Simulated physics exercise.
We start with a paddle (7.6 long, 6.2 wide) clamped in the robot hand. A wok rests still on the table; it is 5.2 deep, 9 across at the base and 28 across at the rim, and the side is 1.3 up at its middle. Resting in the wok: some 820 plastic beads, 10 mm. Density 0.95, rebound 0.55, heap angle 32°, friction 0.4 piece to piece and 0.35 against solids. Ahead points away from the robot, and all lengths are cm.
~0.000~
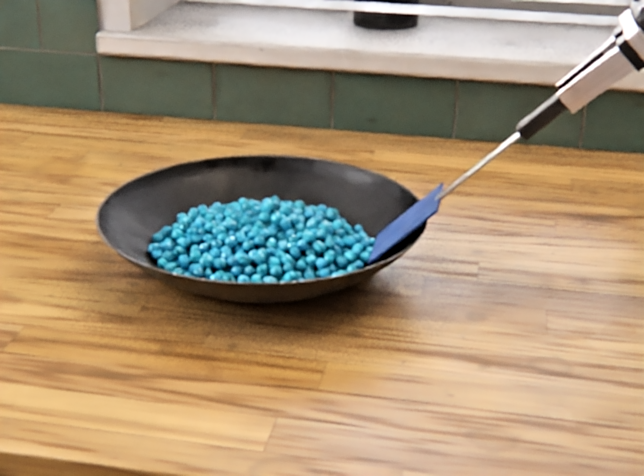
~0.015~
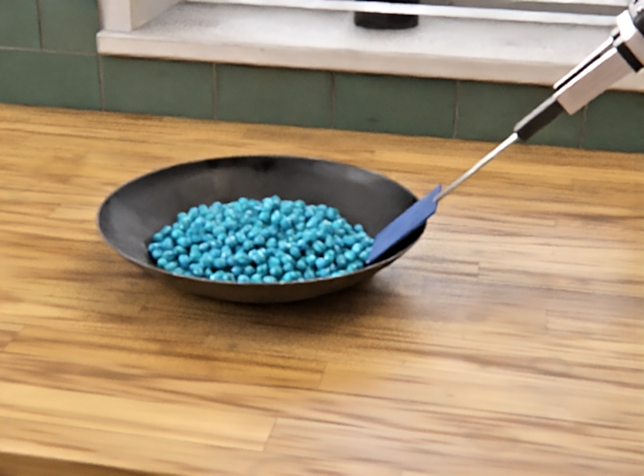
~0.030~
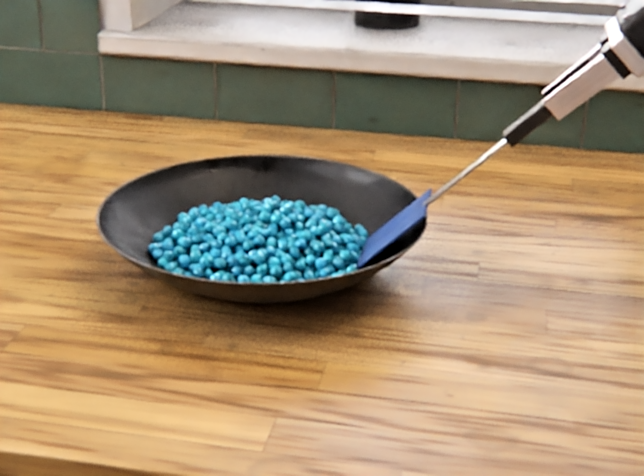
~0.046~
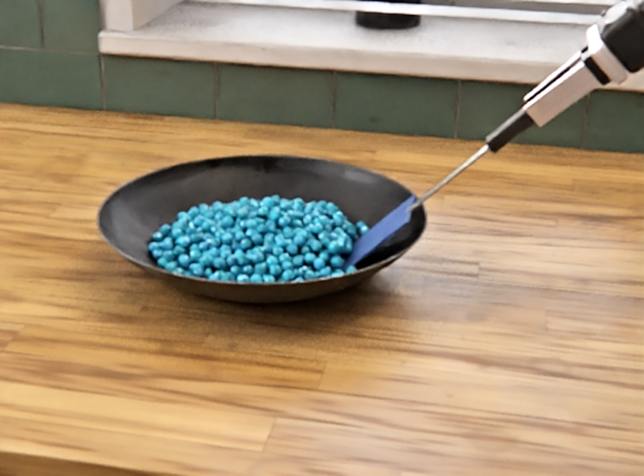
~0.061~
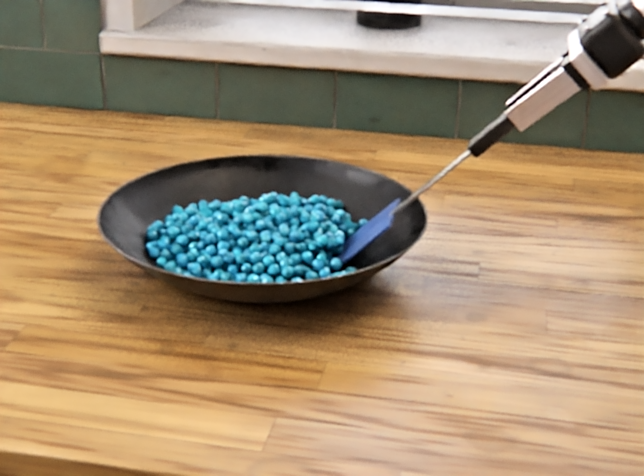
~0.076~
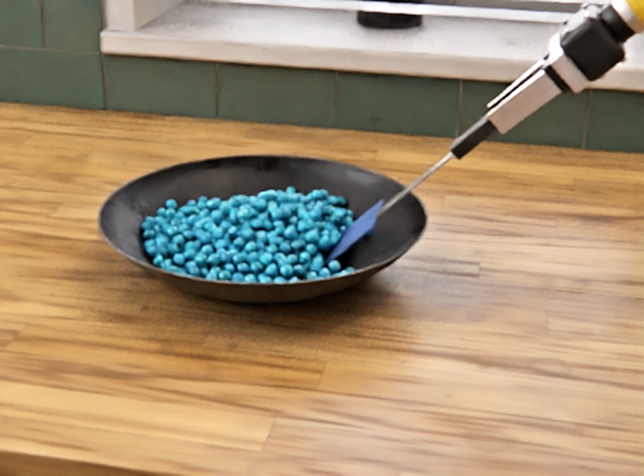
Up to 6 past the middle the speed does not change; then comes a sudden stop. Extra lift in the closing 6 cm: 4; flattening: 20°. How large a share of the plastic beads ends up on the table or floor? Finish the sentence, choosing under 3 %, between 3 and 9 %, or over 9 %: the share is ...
The share is between 3 and 9 %.
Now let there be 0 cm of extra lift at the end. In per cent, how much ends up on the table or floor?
Some 0 in a hundred.
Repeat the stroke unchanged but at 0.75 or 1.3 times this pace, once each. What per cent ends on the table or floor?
About 0 and 15 per cent.
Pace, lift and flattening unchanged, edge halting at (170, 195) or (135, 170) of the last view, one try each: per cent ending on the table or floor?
About 20 and 25 per cent.
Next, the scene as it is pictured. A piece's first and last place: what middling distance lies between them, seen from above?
It comes out at about 3 cm.
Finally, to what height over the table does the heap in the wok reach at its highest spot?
About 6.0 cm above the table.
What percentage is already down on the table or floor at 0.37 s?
Roughly 4 per cent.
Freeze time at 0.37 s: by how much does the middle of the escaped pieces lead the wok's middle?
Distance ahead of centre: Approx. 20 cm.
By 0.11 s, sloping 45°, highest piece 6 above the table; 819 in the wok.
By 0.15 s, sloping 37°, highest piece 6 above the table; 819 in the wok.
By 0.37 s, sloping 25°, highest piece 6 above the table; 778 in the wok, 27 on the table or floor, 14 on the blade or in flight.
By 1.42 s, sloping 25°, highest piece 5 above the table; 778 in the wok, 41 on the table or floor.
Final count, 778 in the wok, 41 on the table or floor. That is 5 % on the table or floor.
